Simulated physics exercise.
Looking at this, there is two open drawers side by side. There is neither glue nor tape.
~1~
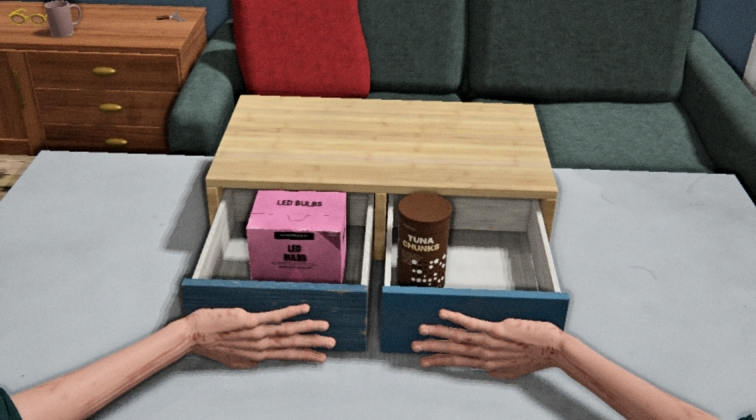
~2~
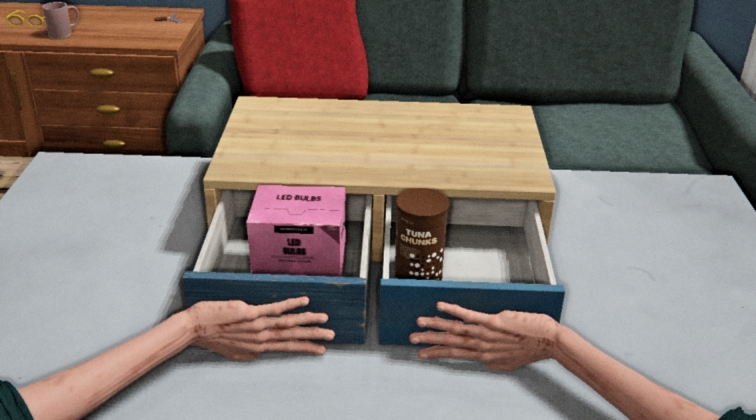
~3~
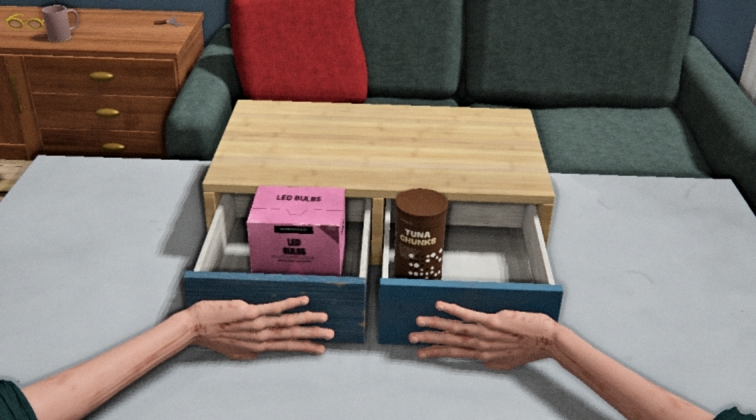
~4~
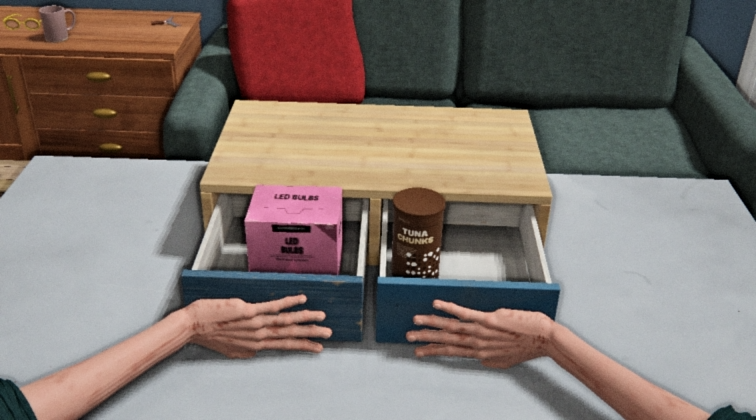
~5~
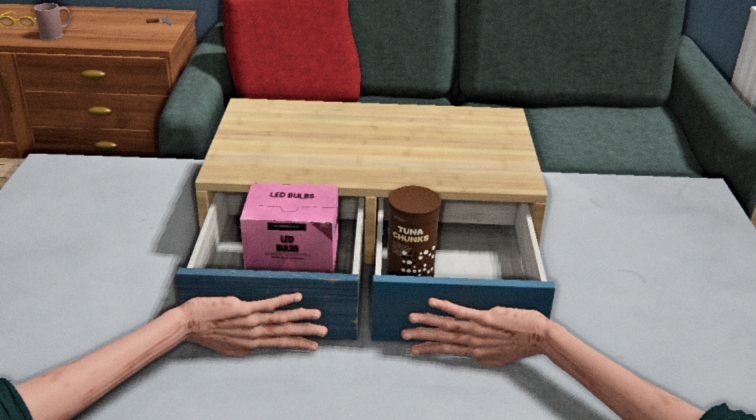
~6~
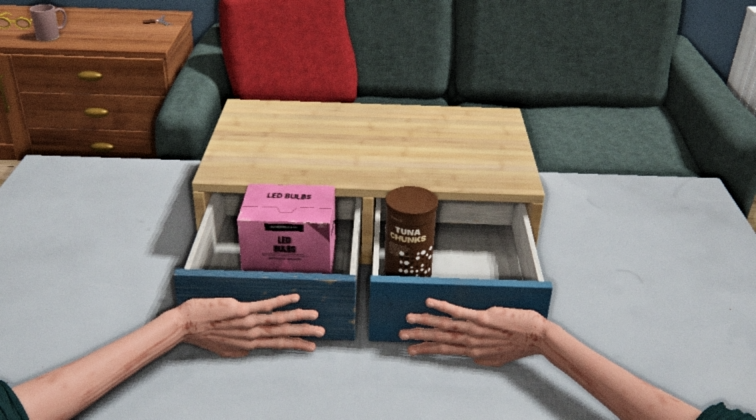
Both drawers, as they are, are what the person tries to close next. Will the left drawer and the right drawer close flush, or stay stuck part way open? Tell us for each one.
The left drawer gets stuck, the right drawer gets stuck.
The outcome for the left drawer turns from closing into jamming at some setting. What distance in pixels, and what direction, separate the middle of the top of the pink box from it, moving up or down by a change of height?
It would take a shift of about 16 pixels, down.
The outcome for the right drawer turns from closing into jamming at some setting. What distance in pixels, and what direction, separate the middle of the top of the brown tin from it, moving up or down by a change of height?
Down, roughly 16 px.
Then, 0.30 s past the last view, left drawer starting in; right drawer starting in.
Then, 0.60 s past the last view, left drawer about half in; right drawer about half in.
Finally, the left drawer will not close; the right drawer will not close.
